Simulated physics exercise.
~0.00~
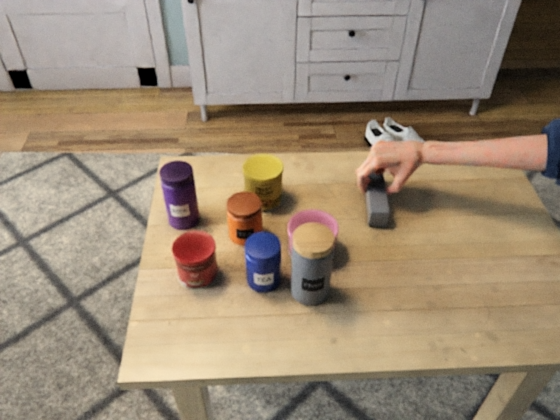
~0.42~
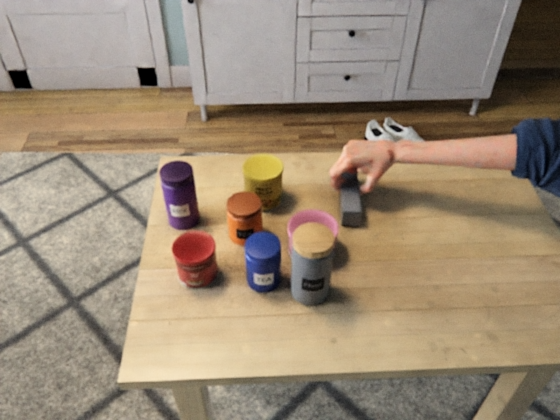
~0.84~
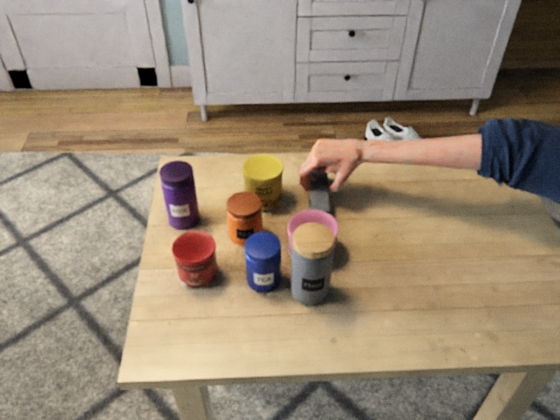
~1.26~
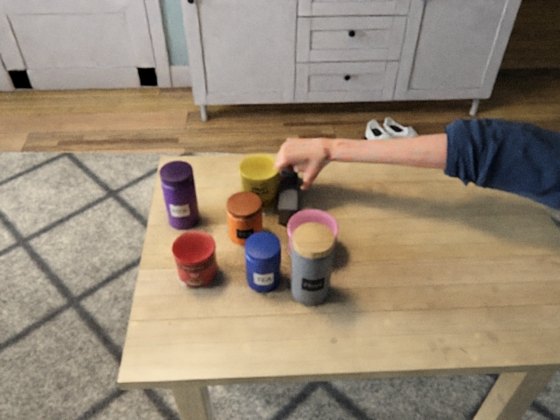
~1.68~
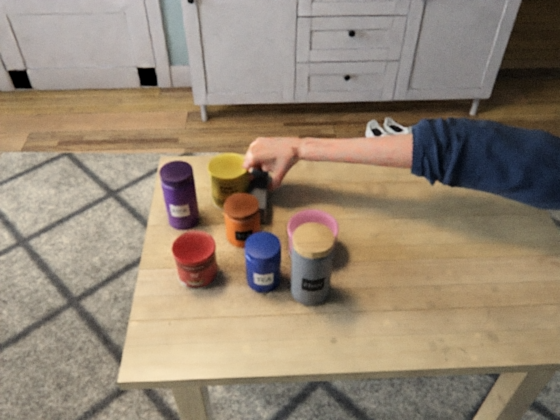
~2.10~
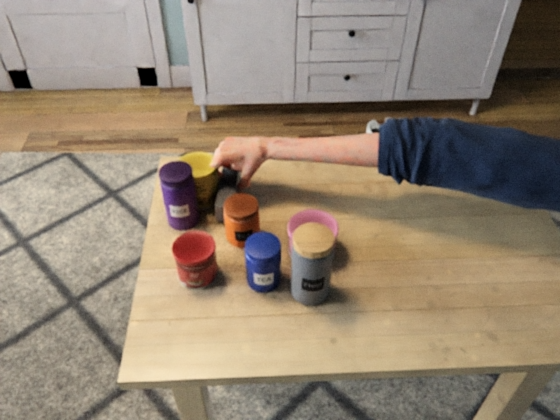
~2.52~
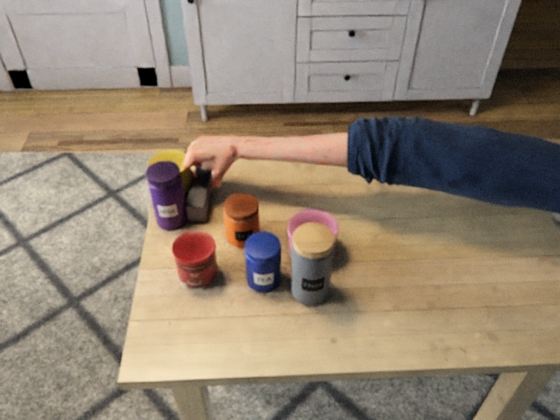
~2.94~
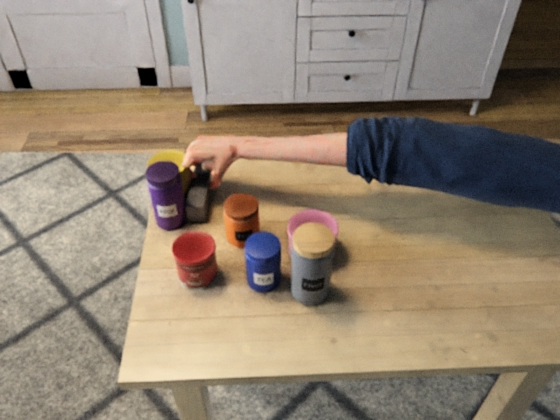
On a light wooden table, a hand slid a dark block leftward behind a group of colourful jars, pushing the yellow tin along until it nudged the purple jar slightly left, then stopped with everything still upright on the table.
